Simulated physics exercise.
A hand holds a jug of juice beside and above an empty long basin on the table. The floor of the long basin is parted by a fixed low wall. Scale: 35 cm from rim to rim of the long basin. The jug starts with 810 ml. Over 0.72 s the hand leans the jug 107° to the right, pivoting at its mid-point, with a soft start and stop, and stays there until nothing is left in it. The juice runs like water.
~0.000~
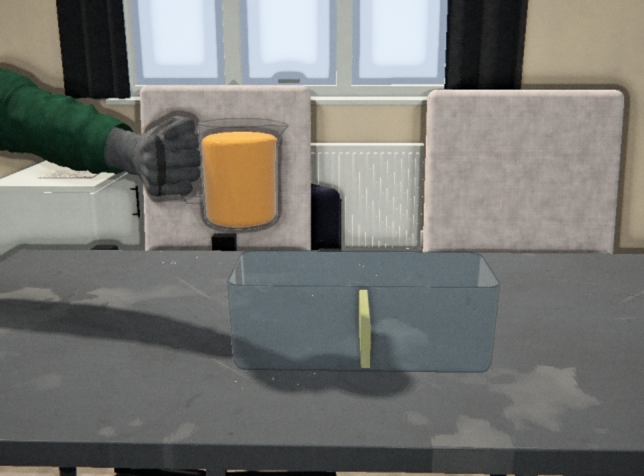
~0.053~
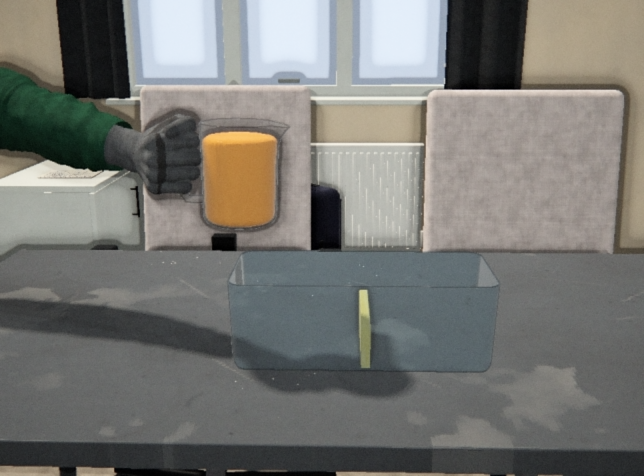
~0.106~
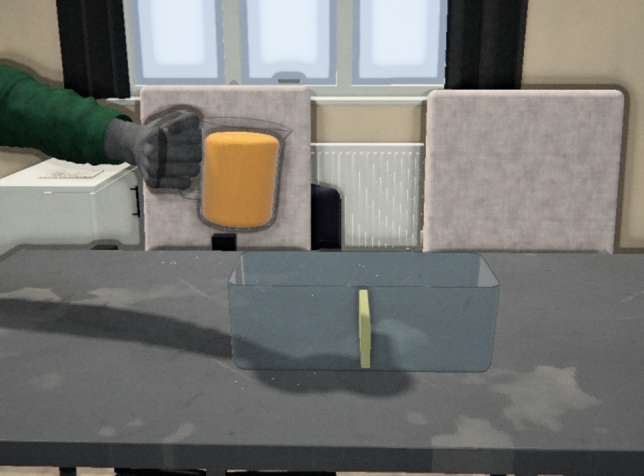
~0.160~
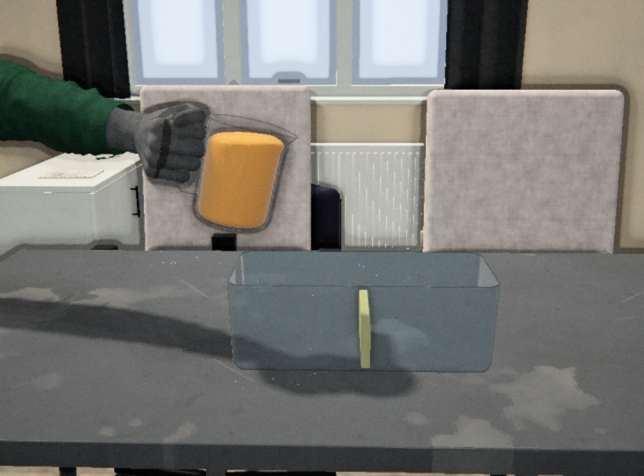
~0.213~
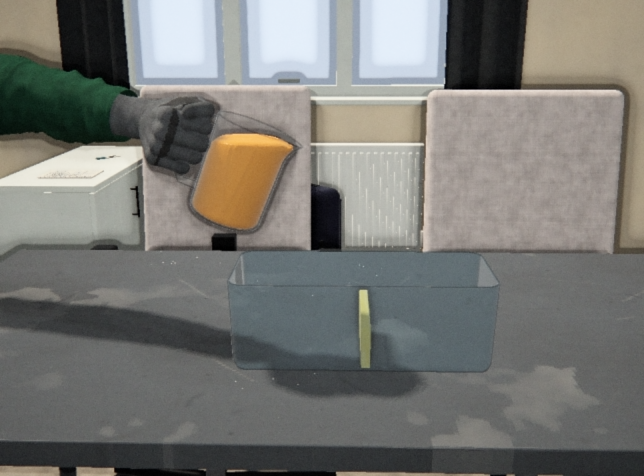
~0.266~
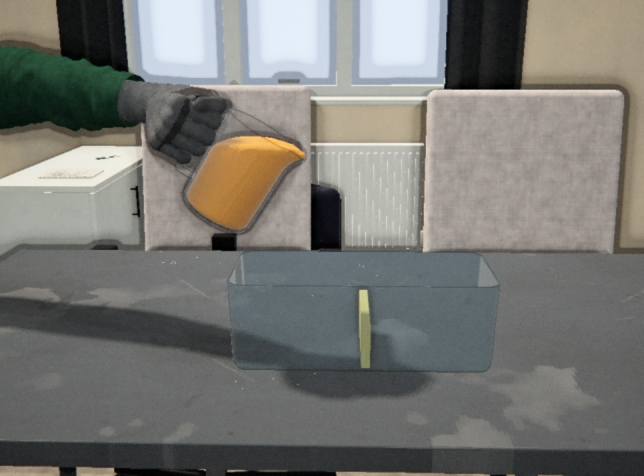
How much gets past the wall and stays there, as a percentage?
Roughly 5 per cent is past the wall.
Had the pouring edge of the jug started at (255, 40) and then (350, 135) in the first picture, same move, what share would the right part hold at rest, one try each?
In turn about 5 and 95 per cent.
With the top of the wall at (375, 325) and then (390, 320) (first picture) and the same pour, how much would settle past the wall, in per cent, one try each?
First 10, then 10 per cent.
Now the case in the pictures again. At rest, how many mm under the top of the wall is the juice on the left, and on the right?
Some 30 mm on the left and 58 mm on the right.
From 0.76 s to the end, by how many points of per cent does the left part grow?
About 28 per cent.
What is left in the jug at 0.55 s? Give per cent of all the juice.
Some 64 per cent.
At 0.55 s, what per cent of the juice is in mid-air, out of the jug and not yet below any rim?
Some 22 per cent.
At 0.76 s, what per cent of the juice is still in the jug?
Near 18 in a hundred.
By 0.55 s the tilt is 93° and 64 per cent is still to pour, 13 is left of the wall and 2 right of it.
By 0.76 s the tilt is 107° and 18 per cent is still to pour, 62 is left of the wall and 3 right of it.
By 0.98 s the tilt is 107° and 3 per cent is still to pour, 85 is left of the wall and 4 right of it.
By 1.22 s the tilt is 107° and 0 per cent is still to pour, 90 is left of the wall and 5 right of it.
At rest 91 per cent lies left of the wall, 5 right of it and 4 outside.
